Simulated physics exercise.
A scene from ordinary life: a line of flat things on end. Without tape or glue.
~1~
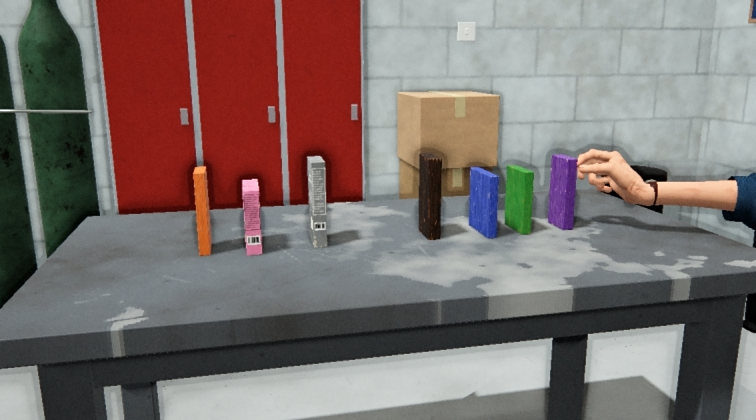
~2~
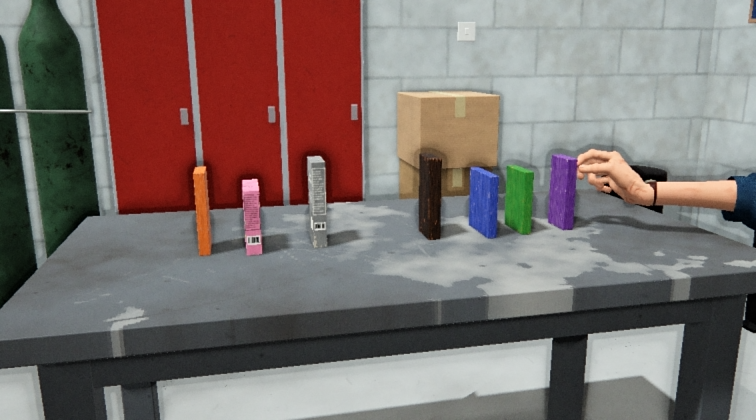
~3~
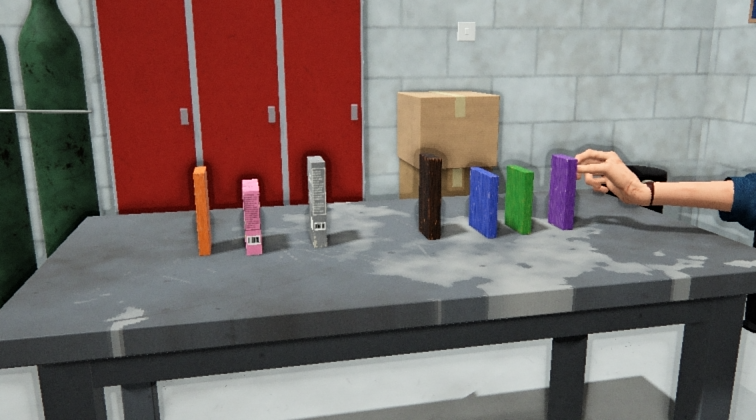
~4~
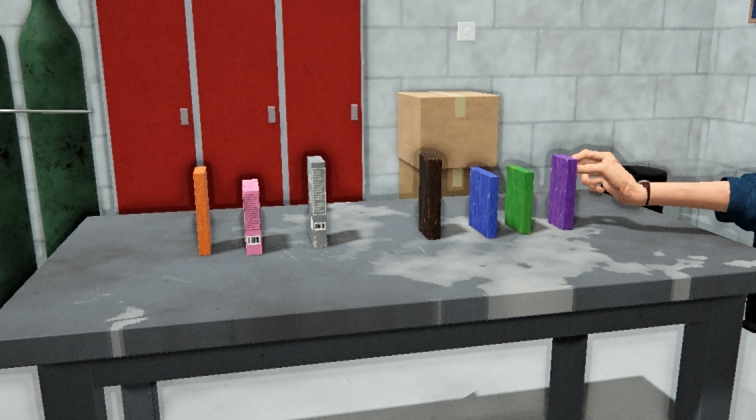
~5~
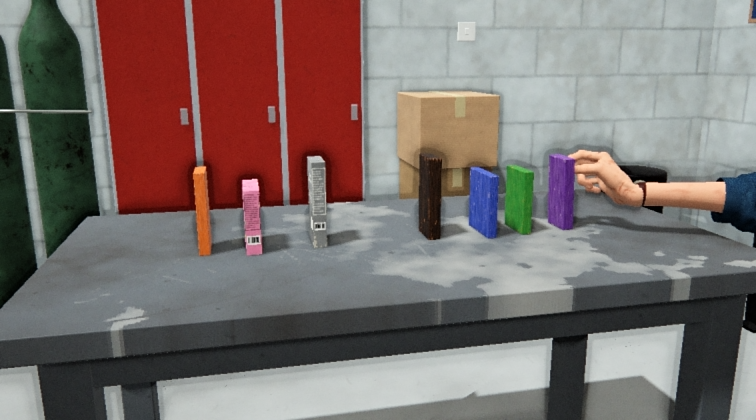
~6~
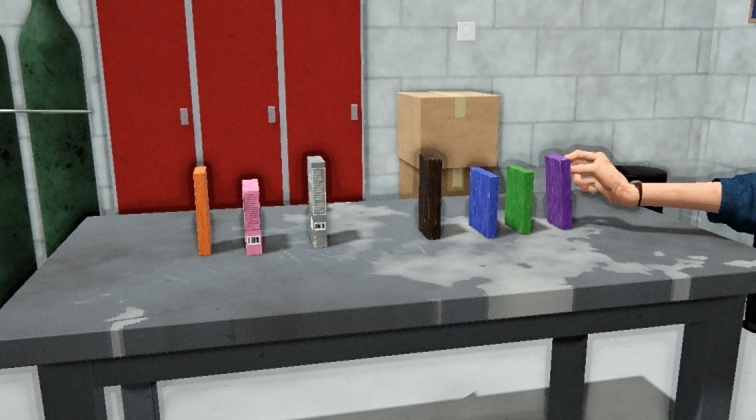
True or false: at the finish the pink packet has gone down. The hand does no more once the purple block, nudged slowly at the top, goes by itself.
False, it is still up.
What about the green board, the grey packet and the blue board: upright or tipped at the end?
At the end the green board has fallen, the grey packet is standing, and the blue board has fallen.
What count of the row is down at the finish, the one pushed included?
Total: 4.
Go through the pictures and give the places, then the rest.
In the first frame, pink packet (252, 216); black block (430, 196).
In the second frame, grey packet (317, 202); green board (518, 199).
In the third frame, black block (430, 196); blue board (483, 202).
In the fourth frame, grey packet (317, 202); green board (518, 199).
In the fifth frame, purple block 2° over; black block (430, 196); blue board (483, 202).
In the sixth frame, purple block 6° over; pink packet (252, 216); grey packet (317, 202).
Then, 0.40 s later than the last frame, purple block 47° over; green board tilted by 18°.
Then, 0.60 s later than the last frame, purple block 72° over; green board tilted by 64°; blue board tilted by 51°; black block tilted by 4°.
Then, 0.80 s later than the last frame, purple block 77° over; black block on its side; green board on its side; blue board on its side.
When it is over, lying over on the table, black block, blue board and green board; the other 2 as before. End places, in pixels of the last picture, pink packet near (252, 216).
